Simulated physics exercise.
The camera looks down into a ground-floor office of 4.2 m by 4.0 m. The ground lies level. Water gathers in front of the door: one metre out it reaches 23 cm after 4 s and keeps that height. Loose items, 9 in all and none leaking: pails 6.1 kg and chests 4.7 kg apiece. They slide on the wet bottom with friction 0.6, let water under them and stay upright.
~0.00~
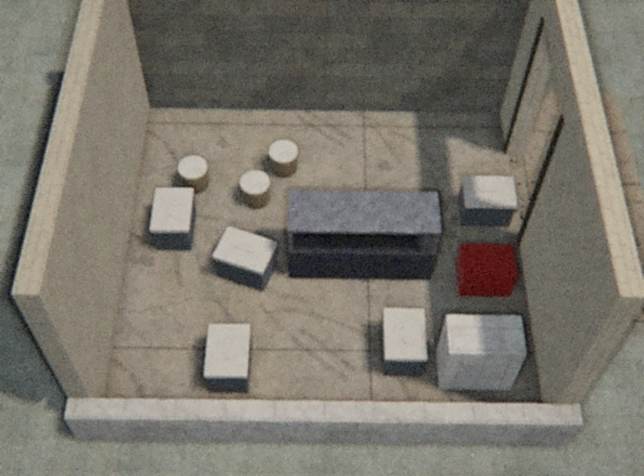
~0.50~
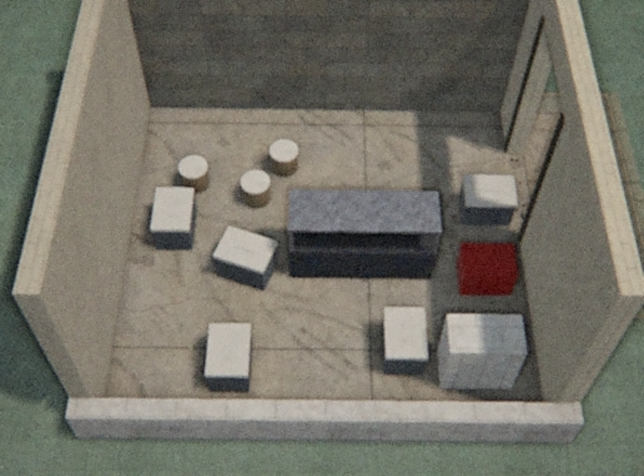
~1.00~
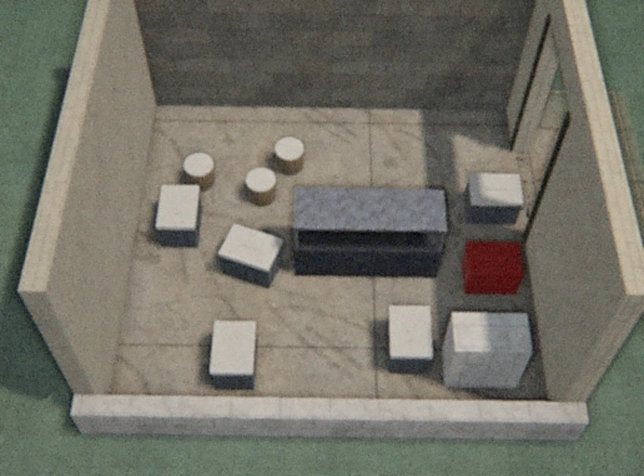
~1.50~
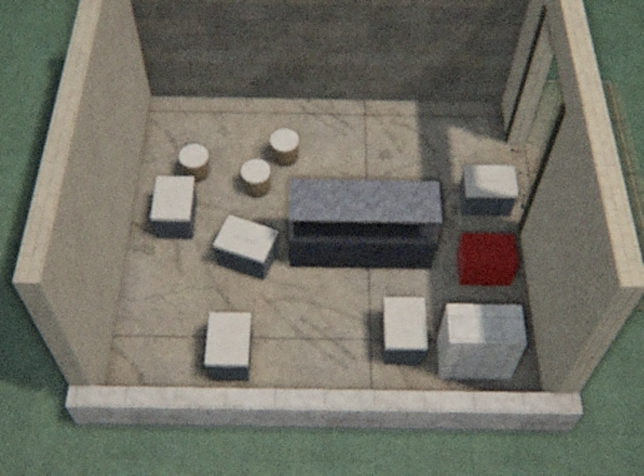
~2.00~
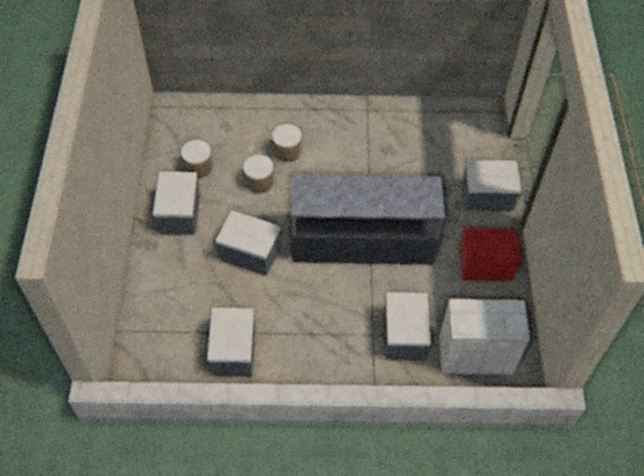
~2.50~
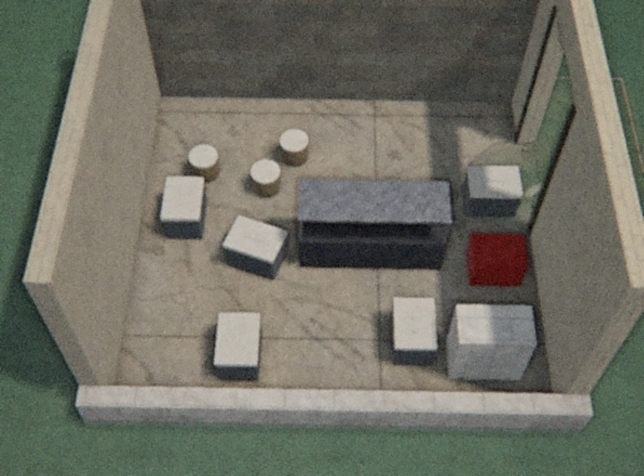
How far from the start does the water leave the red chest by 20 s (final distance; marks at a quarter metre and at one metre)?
Red chest travels far.
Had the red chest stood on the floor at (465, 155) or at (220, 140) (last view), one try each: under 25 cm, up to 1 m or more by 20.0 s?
In that order: It ends far away; it ends far away.
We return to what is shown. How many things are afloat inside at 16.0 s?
I count 9.
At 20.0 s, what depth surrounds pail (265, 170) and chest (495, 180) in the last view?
About 18 and 16 cm.
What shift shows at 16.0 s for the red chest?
About 250 cm.
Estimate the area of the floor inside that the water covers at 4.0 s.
Roughly 5.0 m2.
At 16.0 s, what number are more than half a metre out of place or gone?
I count 9.
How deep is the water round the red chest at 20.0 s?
About 19 cm.
After 4.0 s the red chest is near (500, 250), 0.0 m from its start, aground; 1 afloat.
After 9.0 s the red chest is near (504, 246), 0.1 m from its start, afloat; 6 afloat.
After 16.0 s the red chest is near (270, 161), 2.6 m from its start, afloat; 9 afloat.
After 20.0 s the red chest is near (286, 302), 2.3 m from its start, afloat; 9 afloat.
